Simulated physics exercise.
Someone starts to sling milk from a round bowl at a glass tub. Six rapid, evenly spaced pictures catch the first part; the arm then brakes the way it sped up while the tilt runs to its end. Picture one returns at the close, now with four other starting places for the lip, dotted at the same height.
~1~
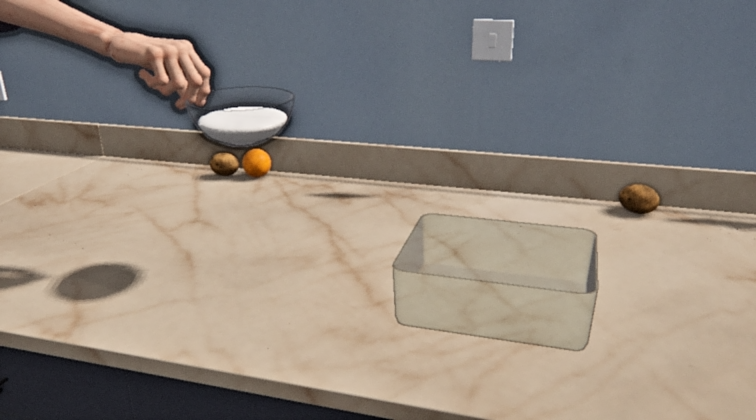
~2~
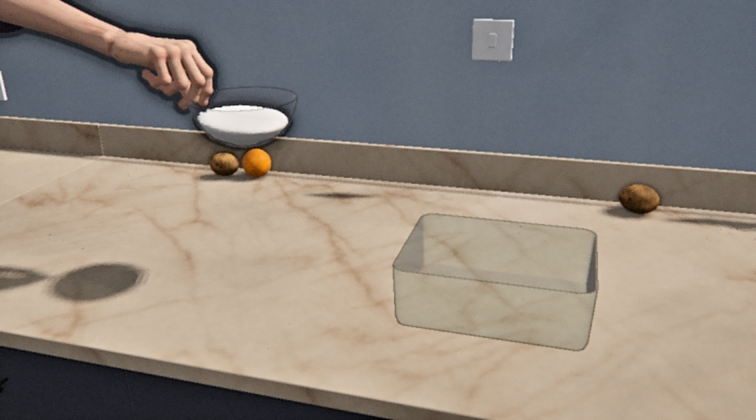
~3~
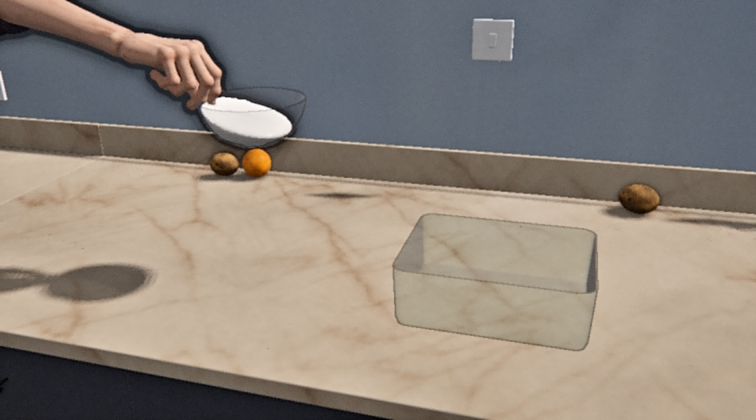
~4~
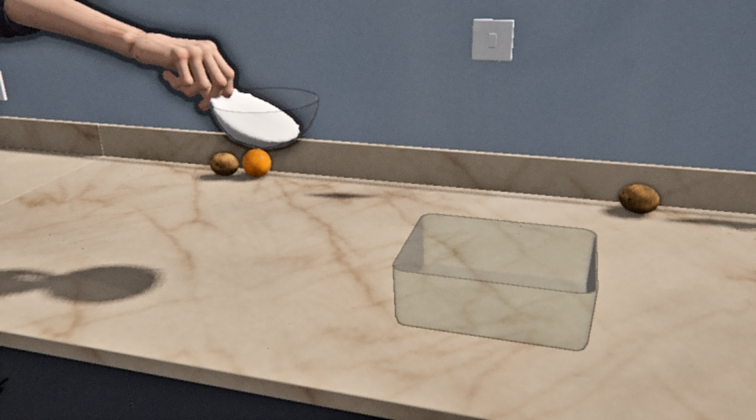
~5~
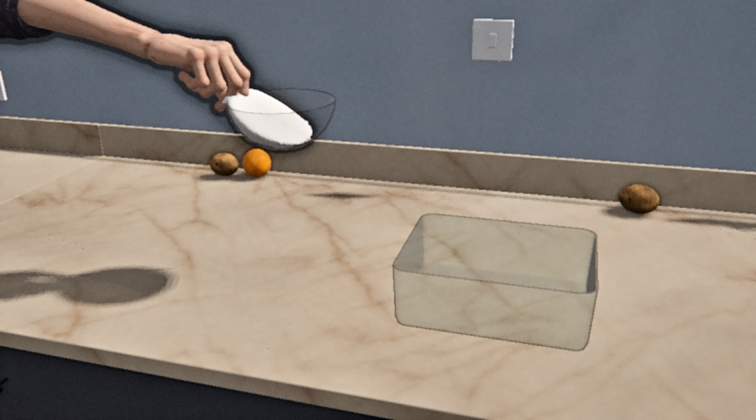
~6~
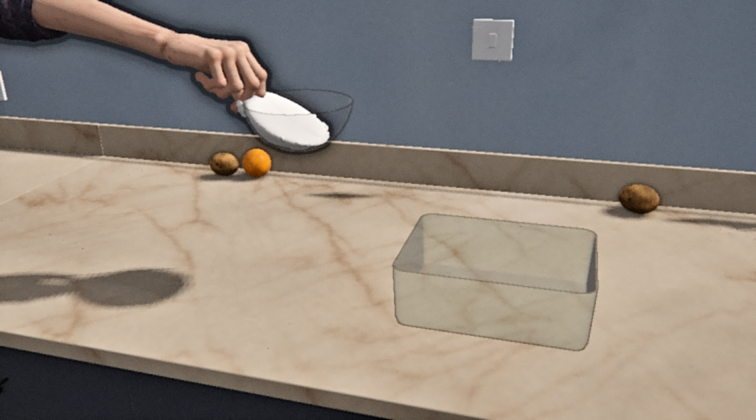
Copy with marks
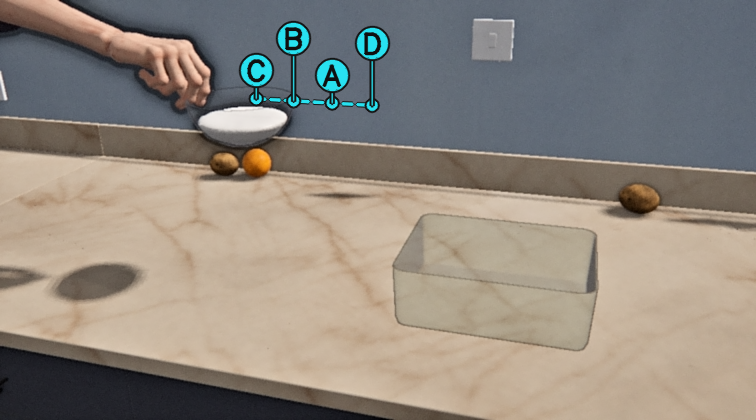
A hand reaching in from the upper left holds a clear round bowl of white milk above a beige marble counter, seen from slightly above against a blue-grey wall. Two brown fruits and an orange sit near the backsplash, with a clear rectangular tub right of centre. The bowl barely moves at first, then glides rightward as the milk slants inside, while the camera stays still.
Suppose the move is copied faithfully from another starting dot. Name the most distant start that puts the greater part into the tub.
C is the one.
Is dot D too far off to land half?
No, not at all.
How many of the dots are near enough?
All of them.
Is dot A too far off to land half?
No.
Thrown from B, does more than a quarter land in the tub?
Yes, it does.
On the marked copy, A at (332, 103); B at (293, 100); C at (256, 98); D at (372, 105).
Choosing A, about 85 % lands in the tub, 6 % falls short and 9 % goes beside or beyond.
Choosing B, about 80 % lands in the tub, 11 % falls short and 9 % goes beside or beyond.
Choosing C, about 62 % lands in the tub, 29 % falls short and 8 % goes beside or beyond.
Choosing D, about 66 % lands in the tub, 6 % falls short and 28 % goes beside or beyond.
